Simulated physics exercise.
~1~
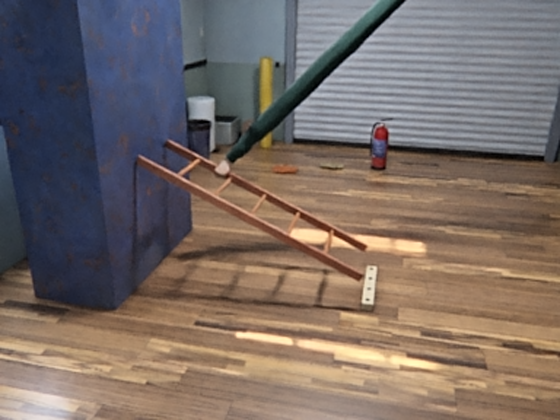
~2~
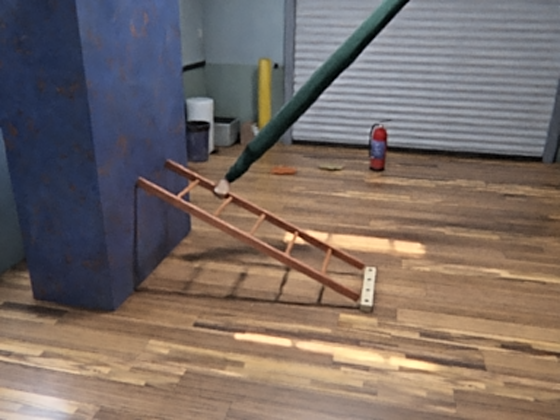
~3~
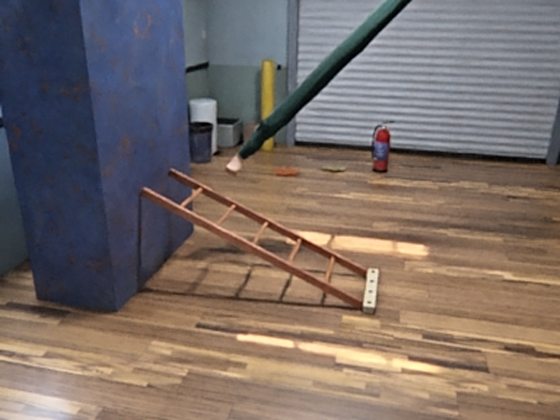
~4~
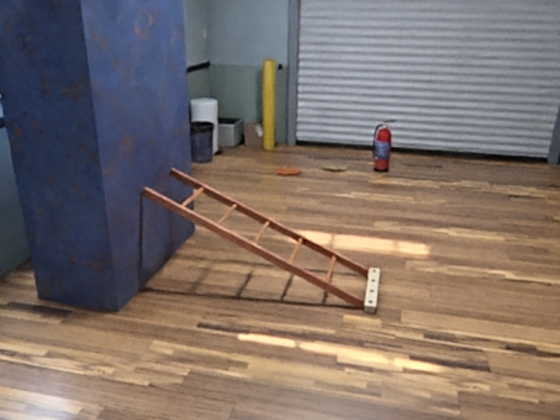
The clip opens on an orange ladder slanting against a blue column on a wooden floor, its lower end by a pale batten, while a green-sleeved arm reaches in from above to hold it. A roller shutter and a red fire extinguisher stand behind. The ladder shifts down slightly, its foot settling along the batten with the hand still near the upper rungs. Then the hand lets go and draws back, and the ladder settles only a little. The arm leaves the view, and the ladder stays propped at its slant, at rest, with the batten still in place.
